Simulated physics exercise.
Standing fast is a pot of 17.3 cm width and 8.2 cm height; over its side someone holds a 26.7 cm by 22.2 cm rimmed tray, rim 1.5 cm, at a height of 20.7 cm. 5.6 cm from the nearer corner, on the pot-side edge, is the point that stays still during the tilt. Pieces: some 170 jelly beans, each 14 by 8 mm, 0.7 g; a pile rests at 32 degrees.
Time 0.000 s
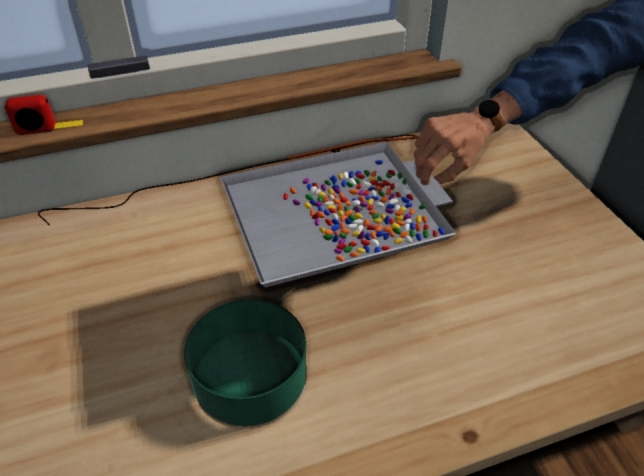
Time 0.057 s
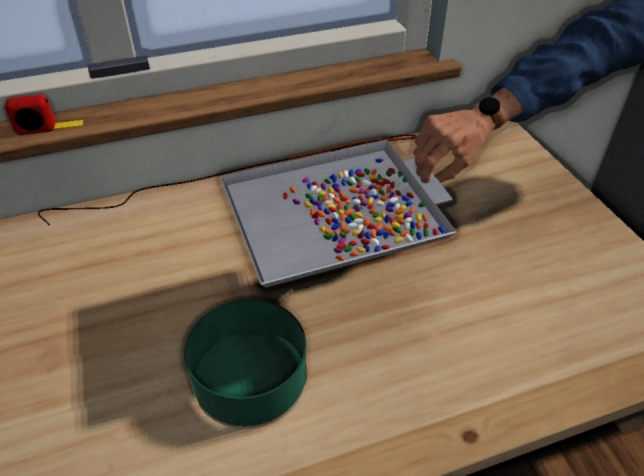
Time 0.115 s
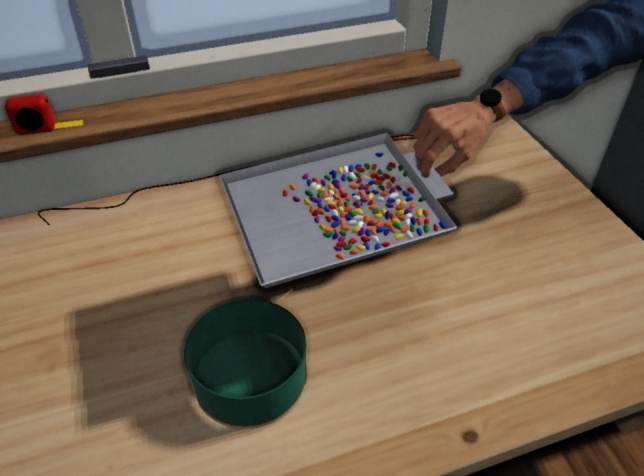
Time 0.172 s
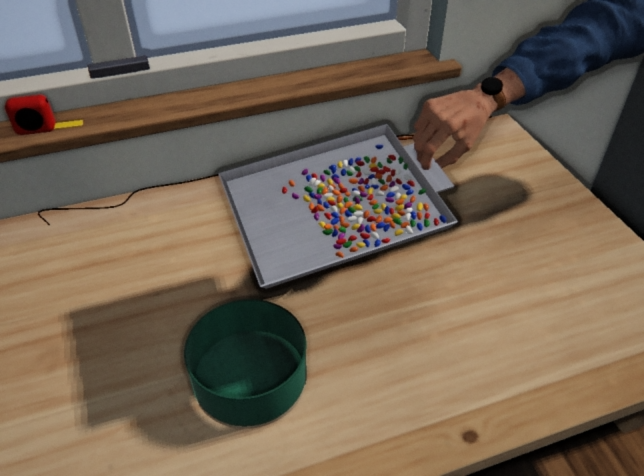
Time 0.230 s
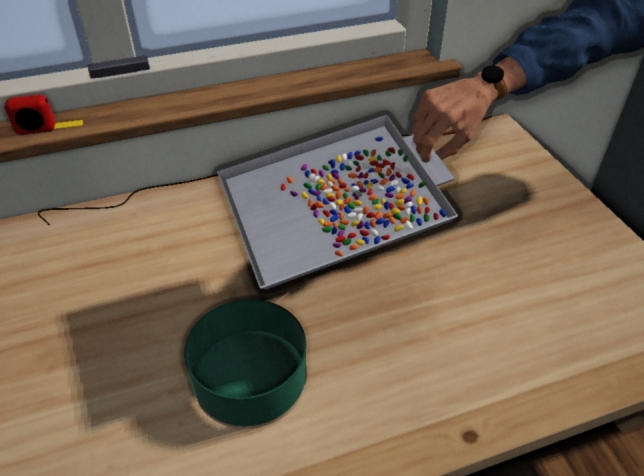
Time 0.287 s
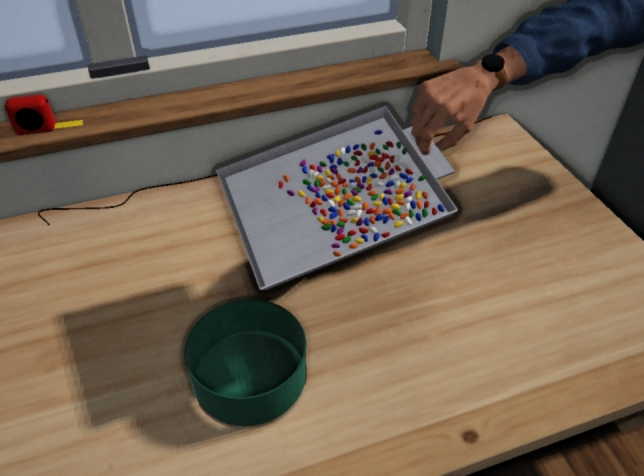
A hand gradually tilts a gray tray of colorful jelly beans beside a green pot.
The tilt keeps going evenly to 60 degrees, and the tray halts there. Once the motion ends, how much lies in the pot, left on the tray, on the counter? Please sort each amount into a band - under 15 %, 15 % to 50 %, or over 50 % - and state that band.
Pot: Over 50 %; tray: 15 % to 50 %; counter: Under 15 %.
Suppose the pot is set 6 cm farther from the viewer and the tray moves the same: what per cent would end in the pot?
I'd say some 45 per cent would end up there.
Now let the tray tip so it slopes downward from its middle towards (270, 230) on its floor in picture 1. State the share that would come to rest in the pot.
That comes to around 30 per cent.
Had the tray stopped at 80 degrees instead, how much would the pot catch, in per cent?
In that case, near 100 percent.
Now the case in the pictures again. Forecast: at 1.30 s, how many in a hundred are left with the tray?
Load share: Around 35%.
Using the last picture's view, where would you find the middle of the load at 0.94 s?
Load centre: About (259, 271) px.
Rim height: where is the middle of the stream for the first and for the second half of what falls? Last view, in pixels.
At about (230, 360), then at (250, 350).
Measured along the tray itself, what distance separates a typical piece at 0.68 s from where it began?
I'd say close to 7 centimetres.
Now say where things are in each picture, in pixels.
In the first frame, tray tilt 0 degrees, front corners at (265, 279) and (449, 231); middle of the pieces at (358, 208); pot at (246, 345).
In the second frame, tray tilt 1 degrees, front corners at (265, 279) and (449, 230); middle of the pieces at (358, 207).
In the third frame, tray tilt 3 degrees, front corners at (265, 280) and (450, 225), lowest corner left front; middle of the pieces at (358, 203).
In the fourth frame, tray tilt 6 degrees, front corners at (264, 281) and (450, 220), lowest corner left front; middle of the pieces at (357, 198).
In the fifth frame, tray tilt 10 degrees, front corners at (264, 282) and (451, 214), lowest corner left front; middle of the pieces at (363, 190).
In the sixth frame, tray tilt 13 degrees, front corners at (264, 283) and (451, 208), lowest corner left front; middle of the pieces at (361, 186); pot at (246, 345). The tray's pace is about 60 degrees a second.
After 0.68 s, tilt 36 degrees; the tray holds 100 %, the pot 0 %.
Then, at 0.94 s, tilt 51 degrees; the tray holds 70 %, the pot 5 %.
Then, at 1.30 s, tilt 60 degrees; the tray holds 35 %, the pot 60 %.
In the end, at 2.4 s, pot 75 %, tray 25 %, counter 0 %.
